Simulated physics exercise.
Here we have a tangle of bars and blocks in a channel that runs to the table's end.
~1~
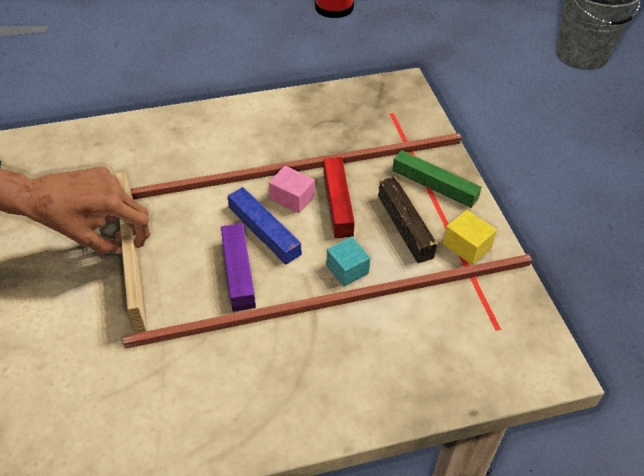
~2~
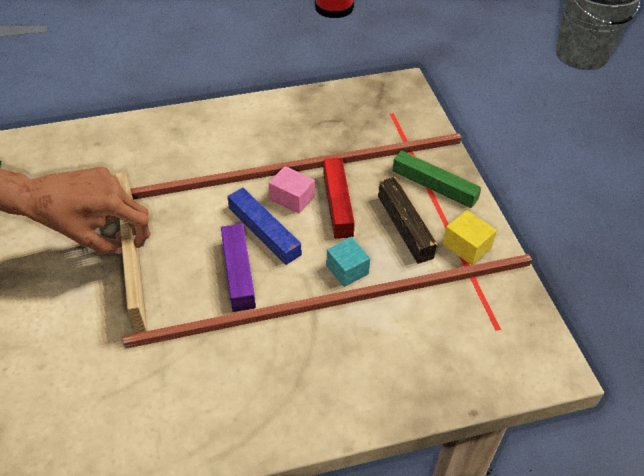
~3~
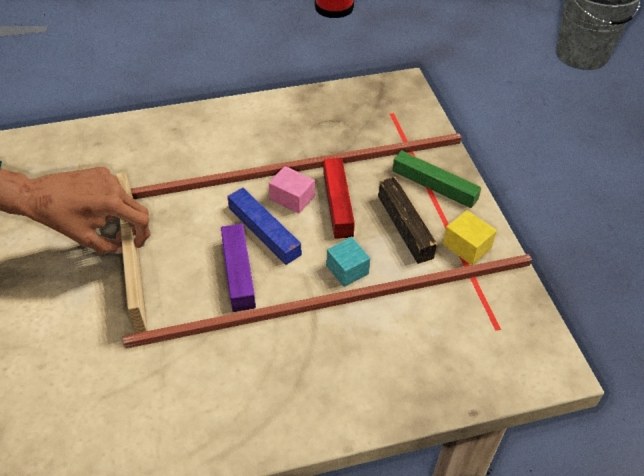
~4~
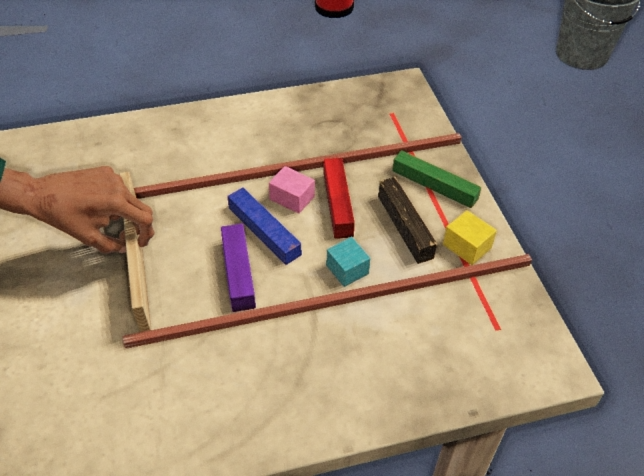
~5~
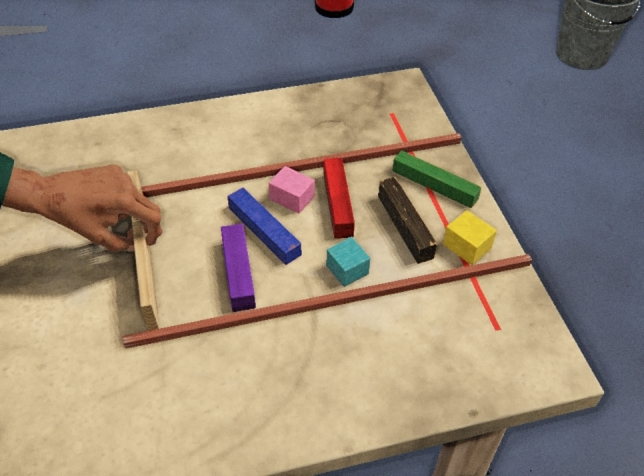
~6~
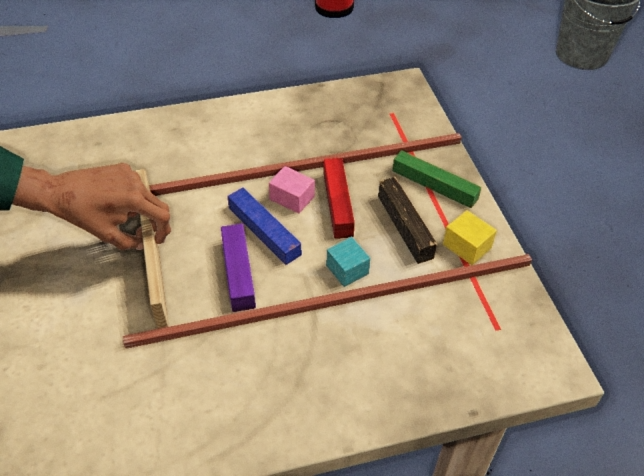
On a wooden tabletop, a hand holds a small board upright at the left end of a channel between two reddish rails, with colourful bars and blocks scattered inside and a red line across the right. At first the board stays still, then the hand slides it slightly rightward, while the pieces remain unmoved.
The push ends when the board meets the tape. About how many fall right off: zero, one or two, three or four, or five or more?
The number that fall off is three or four.
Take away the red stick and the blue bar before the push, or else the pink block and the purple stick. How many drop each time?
The counts: 1 and 2.
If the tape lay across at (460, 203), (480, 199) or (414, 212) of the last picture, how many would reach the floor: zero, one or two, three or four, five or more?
One after another: Three to four; more than four; just one or two.
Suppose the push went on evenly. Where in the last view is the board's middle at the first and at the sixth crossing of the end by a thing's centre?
First at (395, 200), next at (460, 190).
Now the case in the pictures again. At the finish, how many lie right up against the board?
The number is 2.
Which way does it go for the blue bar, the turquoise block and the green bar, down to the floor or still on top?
The blue bar survives; the turquoise block holds on; the green bar drops off.
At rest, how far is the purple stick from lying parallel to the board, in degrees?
Roughly 0° out of line.
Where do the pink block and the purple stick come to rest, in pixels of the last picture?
Near (449, 153) and (462, 224).
Soon after, none off yet; yellow block at rest near (469, 237); green bar at rest near (436, 179); black bar at rest near (406, 219).
In the end, the number that fall off is three or four; gone, red stick, black bar, green bar and yellow block.
